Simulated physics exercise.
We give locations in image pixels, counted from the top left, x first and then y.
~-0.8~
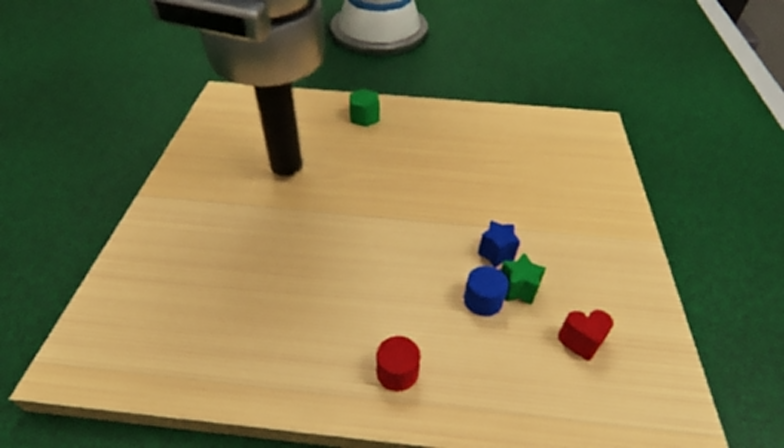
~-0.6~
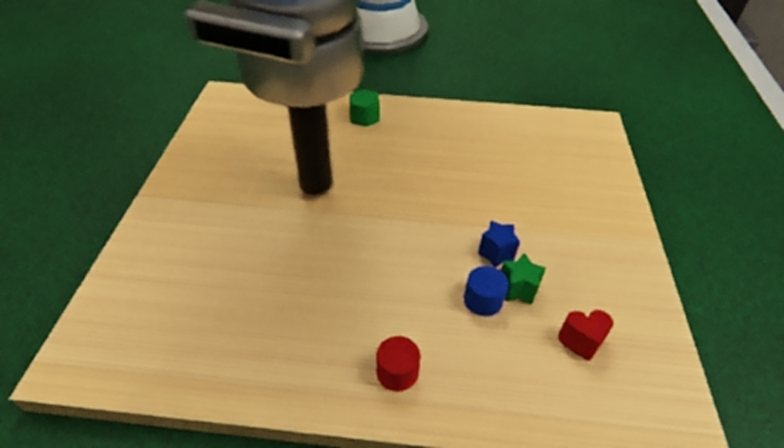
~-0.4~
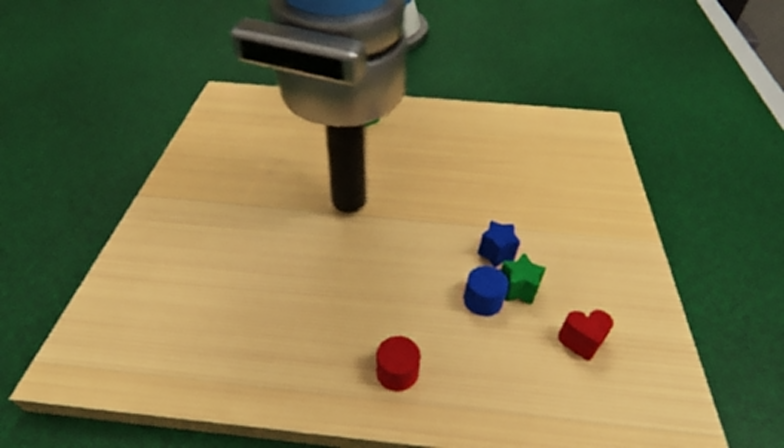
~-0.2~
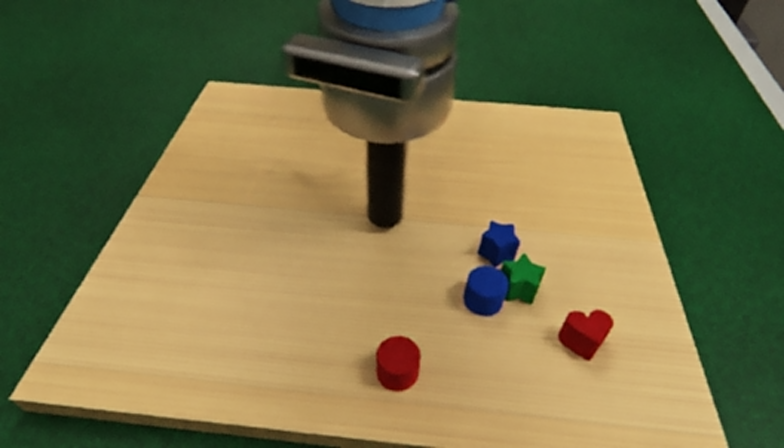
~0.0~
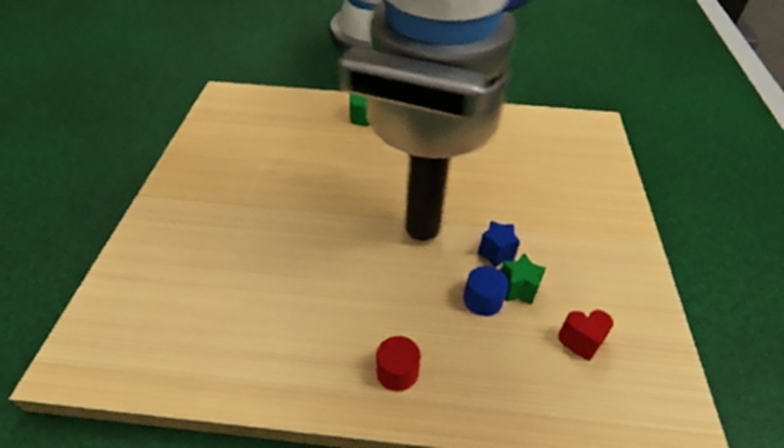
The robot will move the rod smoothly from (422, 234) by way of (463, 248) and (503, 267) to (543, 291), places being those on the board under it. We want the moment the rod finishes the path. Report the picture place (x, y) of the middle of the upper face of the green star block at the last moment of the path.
Expect it around (558, 302).
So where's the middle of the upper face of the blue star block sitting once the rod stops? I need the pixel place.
Around pixel (549, 239).
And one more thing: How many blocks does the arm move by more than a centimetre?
This push will displace two blocks.
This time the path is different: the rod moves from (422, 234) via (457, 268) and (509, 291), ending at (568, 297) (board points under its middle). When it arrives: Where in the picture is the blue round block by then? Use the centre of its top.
Expect it around (514, 306).
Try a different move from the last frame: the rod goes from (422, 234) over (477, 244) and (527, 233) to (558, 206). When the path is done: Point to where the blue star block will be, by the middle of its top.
My estimate: (544, 242).
The first path, step by step. One third of the way, rod (465, 242); blue star block (505, 233).
Two thirds of the way, rod (505, 260); blue star block (539, 238), turned 50° anticlockwise; green star block (529, 273).
At the end, rod (545, 284); blue round block in place; blue star block (549, 239), turned 85° anticlockwise; green star block (558, 302), turned 25° clockwise.
